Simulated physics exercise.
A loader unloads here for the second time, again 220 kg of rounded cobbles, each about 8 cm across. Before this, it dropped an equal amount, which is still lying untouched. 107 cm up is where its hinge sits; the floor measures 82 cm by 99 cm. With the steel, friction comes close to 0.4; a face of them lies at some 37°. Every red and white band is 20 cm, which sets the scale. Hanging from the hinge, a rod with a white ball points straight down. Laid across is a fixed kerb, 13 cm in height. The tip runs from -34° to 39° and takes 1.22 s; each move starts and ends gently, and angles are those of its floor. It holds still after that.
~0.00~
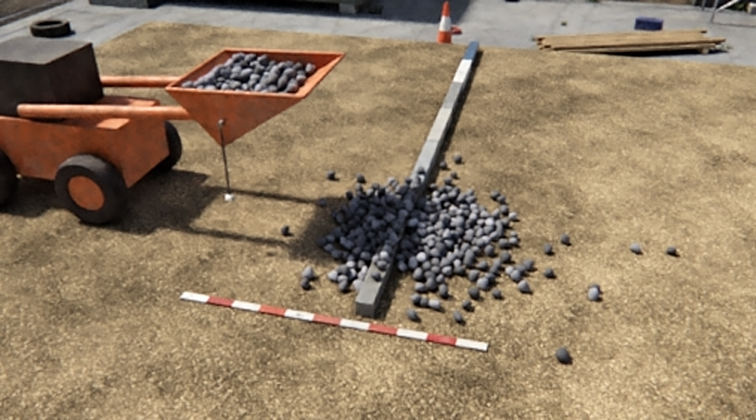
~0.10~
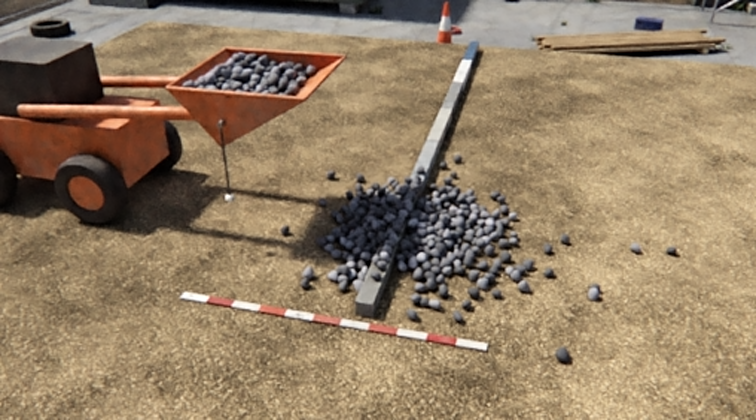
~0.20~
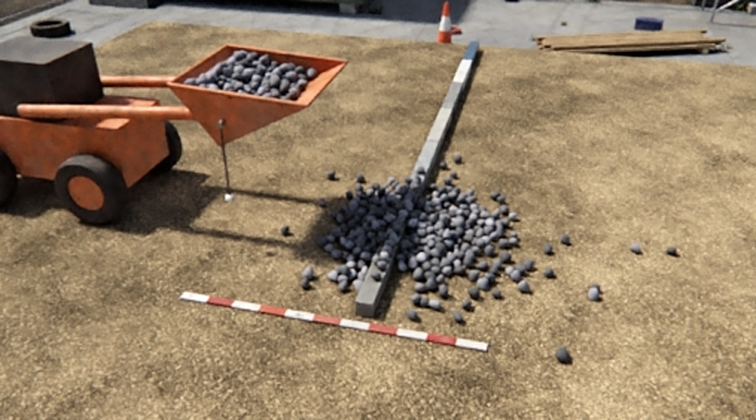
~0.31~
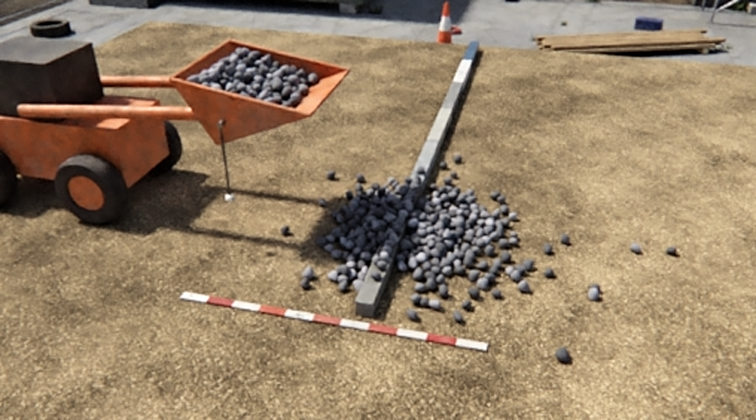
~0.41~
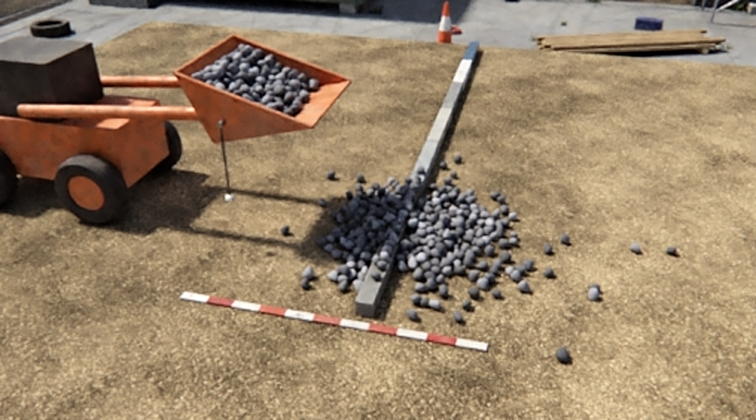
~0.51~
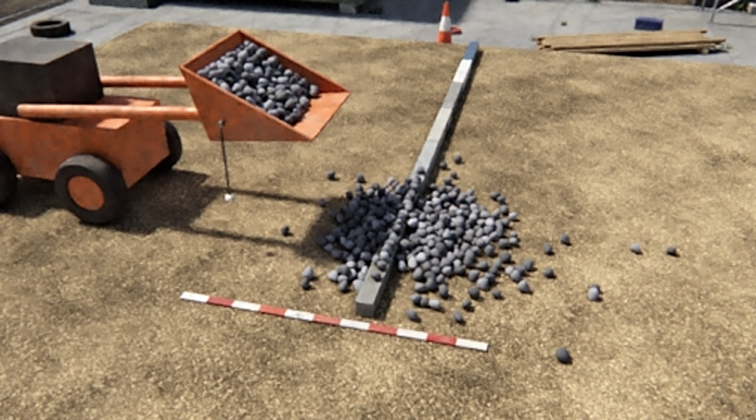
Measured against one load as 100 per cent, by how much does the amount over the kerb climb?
The amount climbs by some 2 per cent of a load.
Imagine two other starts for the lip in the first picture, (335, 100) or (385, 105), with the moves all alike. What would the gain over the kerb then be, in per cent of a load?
Some 10 percent, and then 80 percent.
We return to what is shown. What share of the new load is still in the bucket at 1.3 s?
55 %.
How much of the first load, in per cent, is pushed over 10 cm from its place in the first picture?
About 5 per cent.
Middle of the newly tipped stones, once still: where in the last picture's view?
Roughly pixel (348, 215) in the last view.
After 0.9 s the floor is at 28°; in per cent of one load, 100 in the bucket, 45 on this side of the kerb, 55 over the kerb; the foremost stones are at (620, 283).
After 1.3 s the floor is at 39°; in per cent of one load, 57 in the bucket, 87 on this side of the kerb, 55 over the kerb; the foremost stones are at (620, 283).
After 1.7 s the floor is at 39°; in per cent of one load, 8 in the bucket, 136 on this side of the kerb, 56 over the kerb; the foremost stones are at (620, 283).
After 4.2 s the floor is at 39°; in per cent of one load, 0 in the bucket, 143 on this side of the kerb, 57 over the kerb; the foremost stones are at (620, 283). Net gain over the kerb, 2.
